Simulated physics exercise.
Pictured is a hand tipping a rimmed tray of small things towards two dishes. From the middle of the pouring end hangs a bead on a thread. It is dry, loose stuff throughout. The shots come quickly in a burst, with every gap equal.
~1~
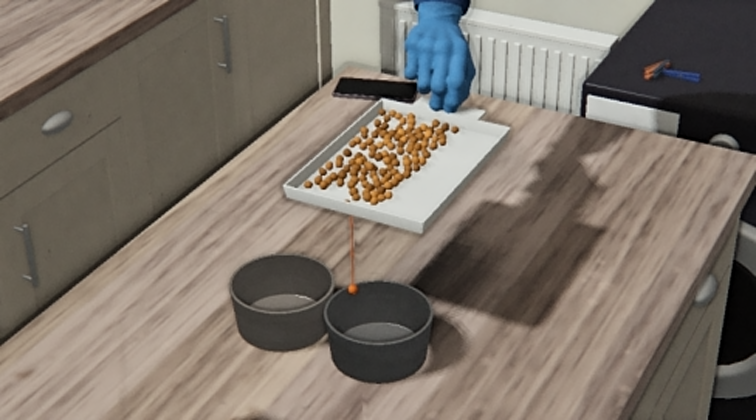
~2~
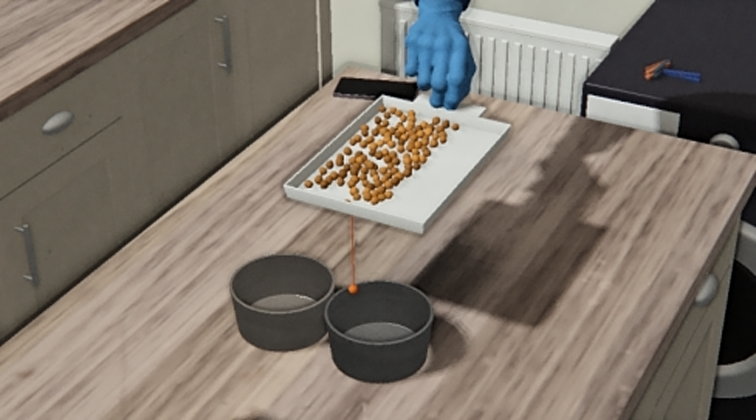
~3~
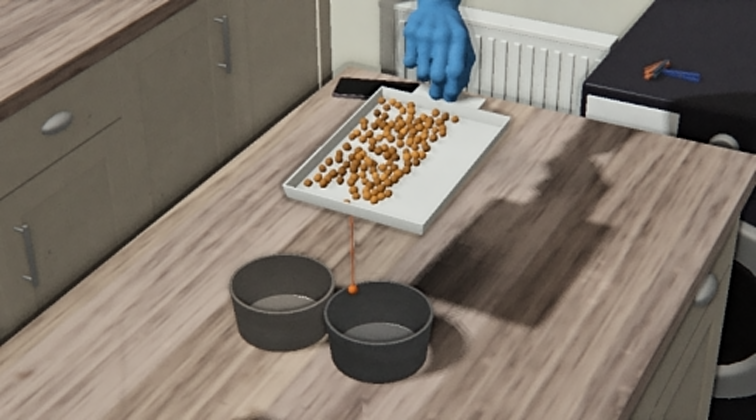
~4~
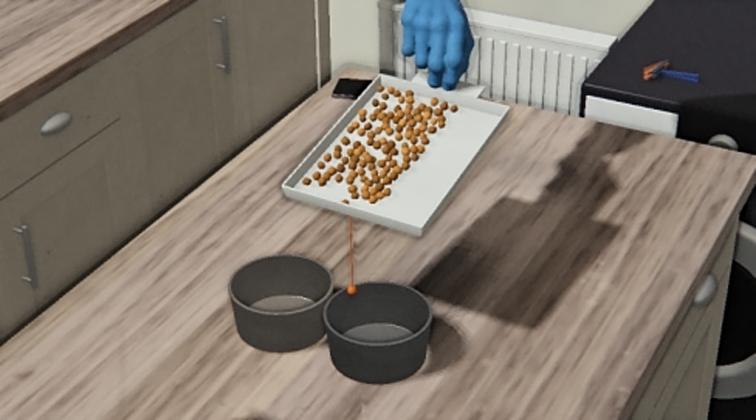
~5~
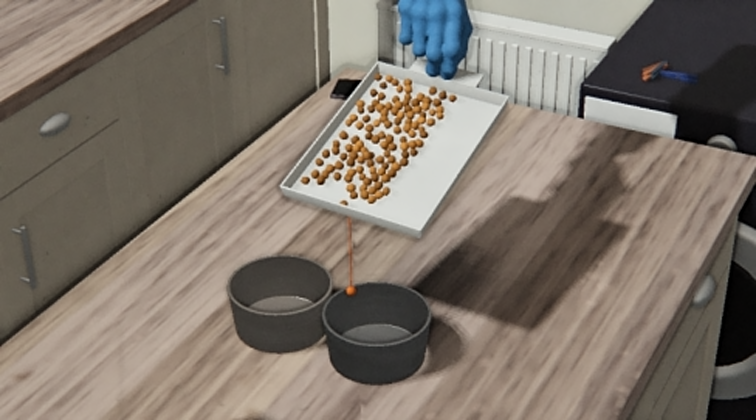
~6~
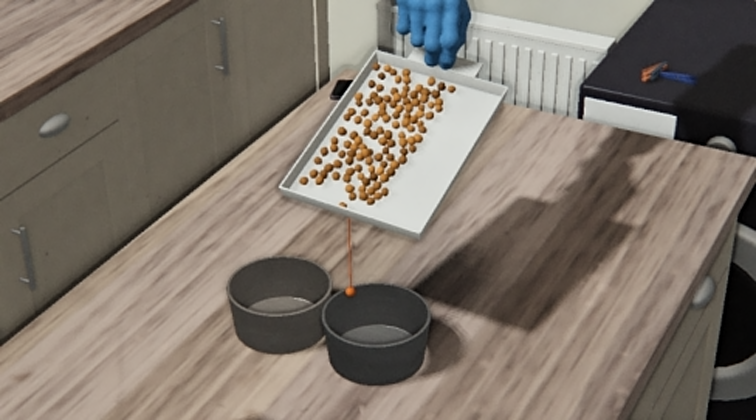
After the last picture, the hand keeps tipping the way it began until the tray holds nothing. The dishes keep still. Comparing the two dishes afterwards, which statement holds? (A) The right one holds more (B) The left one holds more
The right one holds more (A).
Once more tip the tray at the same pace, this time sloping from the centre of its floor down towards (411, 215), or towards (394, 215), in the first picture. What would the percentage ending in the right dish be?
Roughly 70 percent first and 70 percent second.
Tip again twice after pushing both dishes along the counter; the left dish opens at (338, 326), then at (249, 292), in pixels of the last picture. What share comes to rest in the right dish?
About 20 per cent, then about 70 per cent.
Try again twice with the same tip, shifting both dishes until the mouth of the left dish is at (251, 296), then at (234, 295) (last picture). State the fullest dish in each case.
For the first place, the dish on the right side; for the second, the dish on the right side.
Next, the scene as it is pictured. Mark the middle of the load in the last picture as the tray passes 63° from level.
The centre of the load shows up near (367, 191) in the last view.
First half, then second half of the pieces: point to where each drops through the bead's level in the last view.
Near (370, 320) and later near (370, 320).
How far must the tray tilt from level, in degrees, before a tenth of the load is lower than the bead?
Around 100° at that moment.
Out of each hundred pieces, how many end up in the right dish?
About 70 per cent.
Soon, tray tipped steeply; nearly all on the tray; a stray few in the right dish; a stray few in the air.
A while on, tray tipped past a quarter turn; most on the tray; a small part in the right dish; a stray few outside both; a small part in the air.
Towards the end, tray tipped past a quarter turn; about two thirds in the right dish; about a third outside both.
Finally, tray tipped past a quarter turn; about two thirds in the right dish; none in the left dish; about a third outside both.
